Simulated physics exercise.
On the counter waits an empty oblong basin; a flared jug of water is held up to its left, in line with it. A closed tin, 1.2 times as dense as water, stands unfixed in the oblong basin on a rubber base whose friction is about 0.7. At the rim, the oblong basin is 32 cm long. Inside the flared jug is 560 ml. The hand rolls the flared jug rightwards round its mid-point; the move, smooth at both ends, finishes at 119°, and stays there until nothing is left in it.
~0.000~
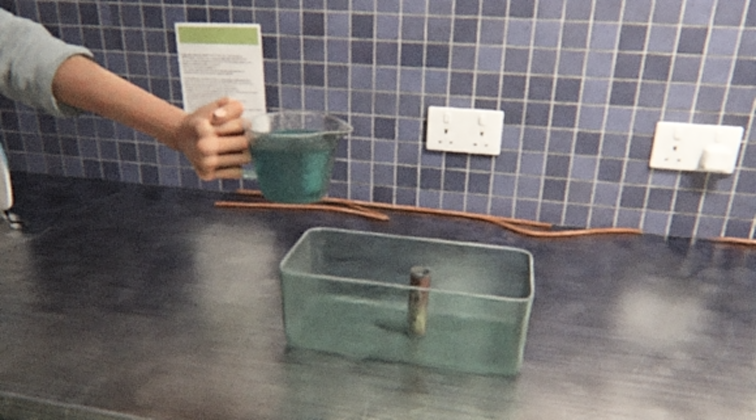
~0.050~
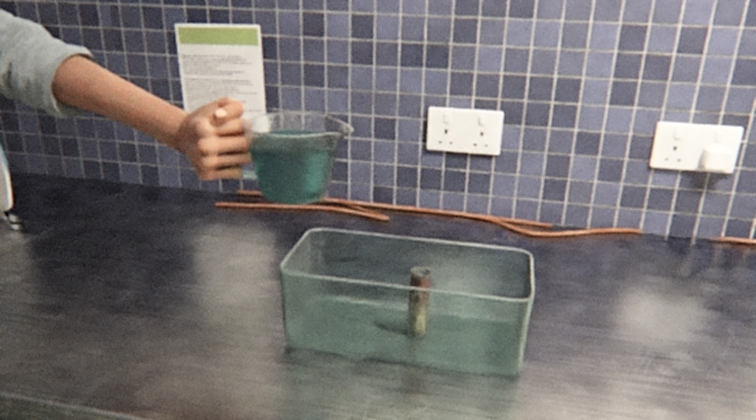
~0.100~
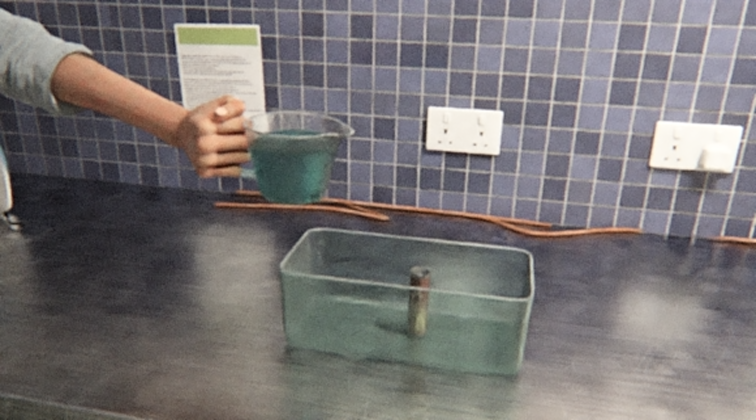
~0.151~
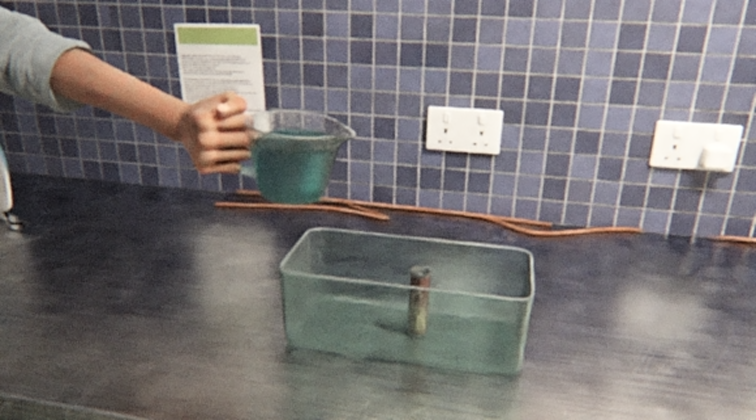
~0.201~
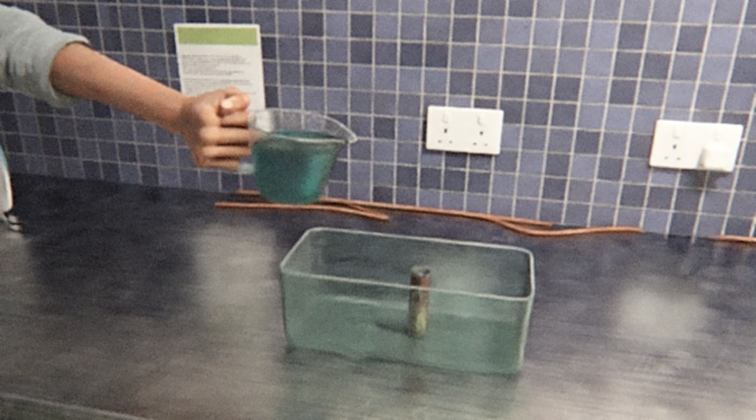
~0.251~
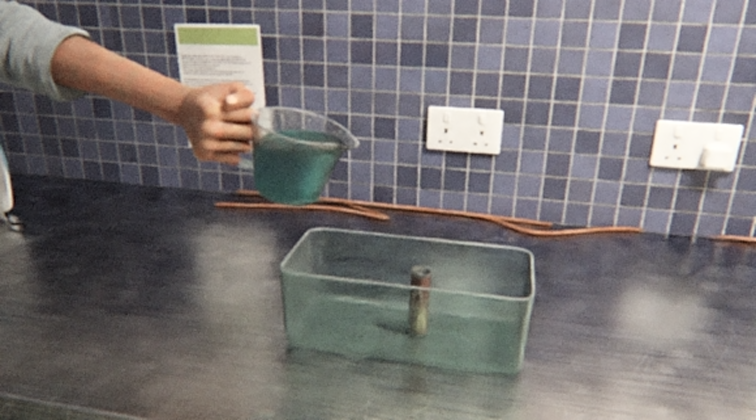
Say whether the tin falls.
It is not overturned.
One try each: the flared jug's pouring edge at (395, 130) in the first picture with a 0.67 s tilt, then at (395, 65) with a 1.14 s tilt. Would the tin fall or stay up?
Try 1: Tipped over; try 2: Still standing.
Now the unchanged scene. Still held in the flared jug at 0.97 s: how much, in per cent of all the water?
I'd say some 3 per cent remains.
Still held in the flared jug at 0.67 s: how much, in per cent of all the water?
Near 56 in a hundred.
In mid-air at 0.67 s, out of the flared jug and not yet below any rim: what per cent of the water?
Roughly 26 percent.
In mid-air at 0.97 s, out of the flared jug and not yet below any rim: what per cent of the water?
Roughly 4 %.
After 0.67 s the tilt is 75° and 56 per cent is still to pour; the tin stands where it began.
After 0.97 s the tilt is 113° and 3 per cent is still to pour; the tin stands where it began.
After 1.29 s the tilt is 119° and 0 per cent is still to pour; the tin stands where it began.
After 1.64 s the tilt is 119° and 0 per cent is still to pour; the tin stands where it began.
In the end the tin stands where it began.
